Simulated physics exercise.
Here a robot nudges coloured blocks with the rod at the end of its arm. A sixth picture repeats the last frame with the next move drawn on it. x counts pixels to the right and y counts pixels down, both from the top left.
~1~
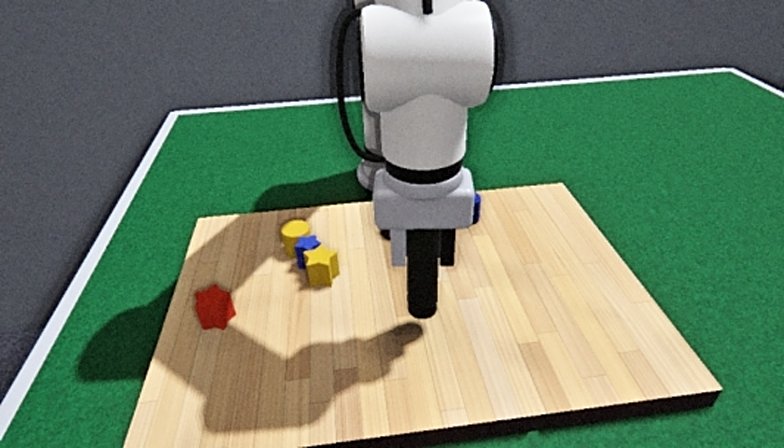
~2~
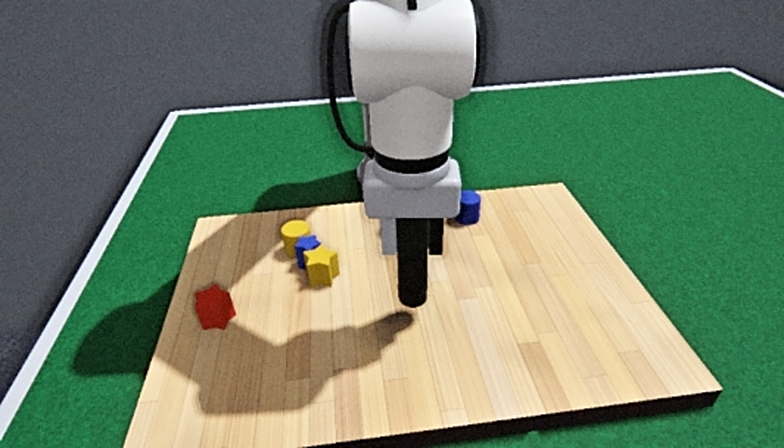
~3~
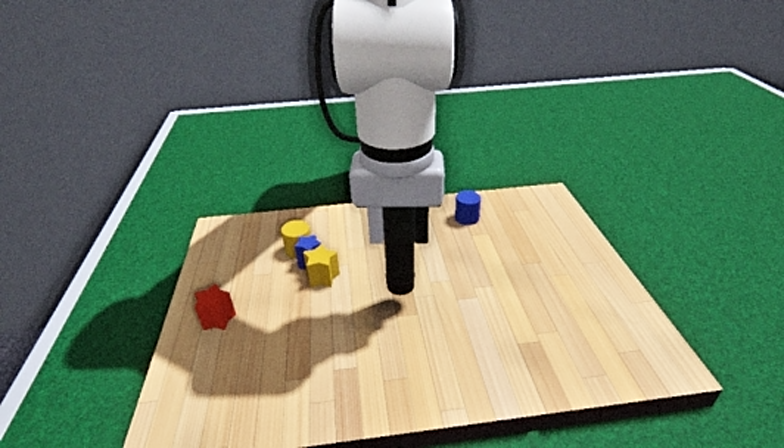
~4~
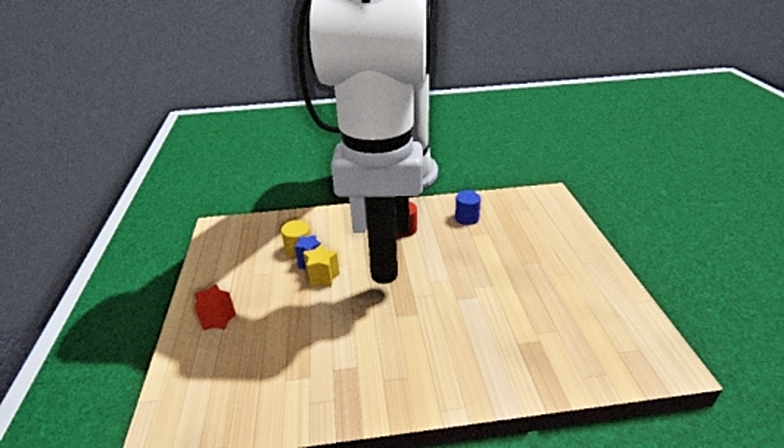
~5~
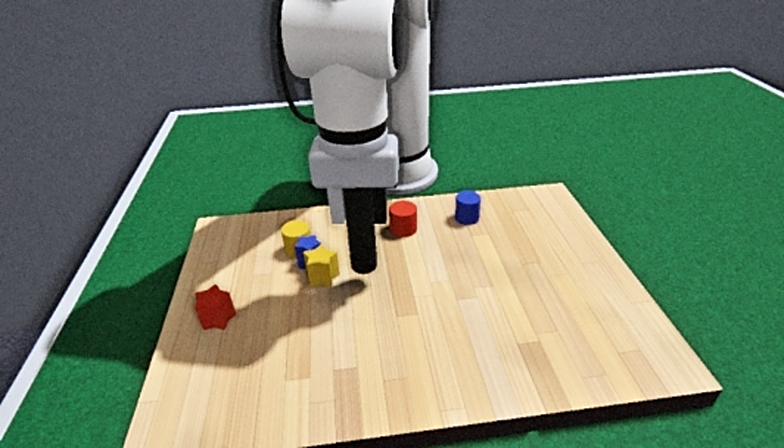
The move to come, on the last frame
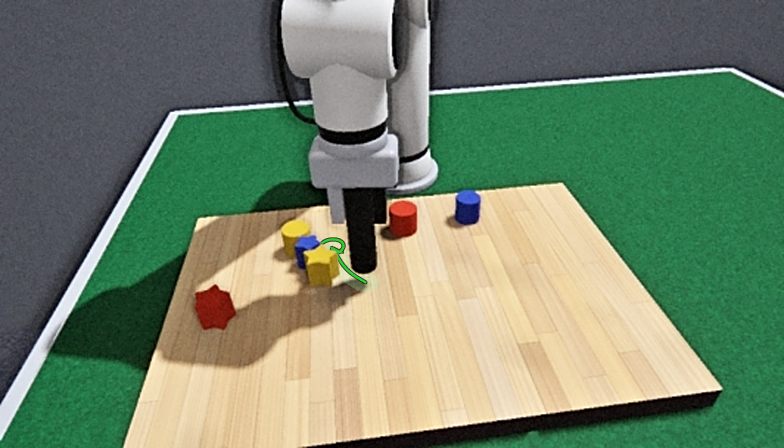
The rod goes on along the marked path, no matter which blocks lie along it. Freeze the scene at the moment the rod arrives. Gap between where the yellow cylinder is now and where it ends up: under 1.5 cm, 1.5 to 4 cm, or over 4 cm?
Less than 1.5 cm.
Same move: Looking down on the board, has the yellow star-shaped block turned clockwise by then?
Final answer: No.
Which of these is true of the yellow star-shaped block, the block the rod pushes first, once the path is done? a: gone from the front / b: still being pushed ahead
My pick is a.
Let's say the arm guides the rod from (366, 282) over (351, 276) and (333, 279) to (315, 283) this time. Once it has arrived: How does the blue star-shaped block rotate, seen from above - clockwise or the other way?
Its rotation is clockwise.
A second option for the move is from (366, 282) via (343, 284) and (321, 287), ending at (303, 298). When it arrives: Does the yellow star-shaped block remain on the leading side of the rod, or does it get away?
The rod loses it on the way.
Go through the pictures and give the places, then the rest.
The first frame shows lower end of the rod at (422, 310), tops of blocks, yellow cylinder at (295, 228), blue star-shaped block at (308, 241), yellow star-shaped block at (320, 255).
The second frame shows rod at (413, 298), blocks as before.
The third frame shows rod at (401, 287), blocks as before.
The fourth frame shows rod at (384, 276), blocks as before.
The fifth frame shows rod at (364, 266), yellow cylinder at (295, 228), blue star-shaped block at (308, 241), yellow star-shaped block at (320, 255).
The drawn path runs from (366, 282) through (344, 266) to (332, 247).
What follows on the original path. Halfway along, rod at (342, 250); yellow cylinder at (293, 227); blue star-shaped block at (301, 241); yellow star-shaped block at (315, 253), turned 35° anticlockwise.
At the end, rod at (330, 231); yellow cylinder at (293, 227); blue star-shaped block at (299, 241); yellow star-shaped block at (315, 253), turned 45° anticlockwise.
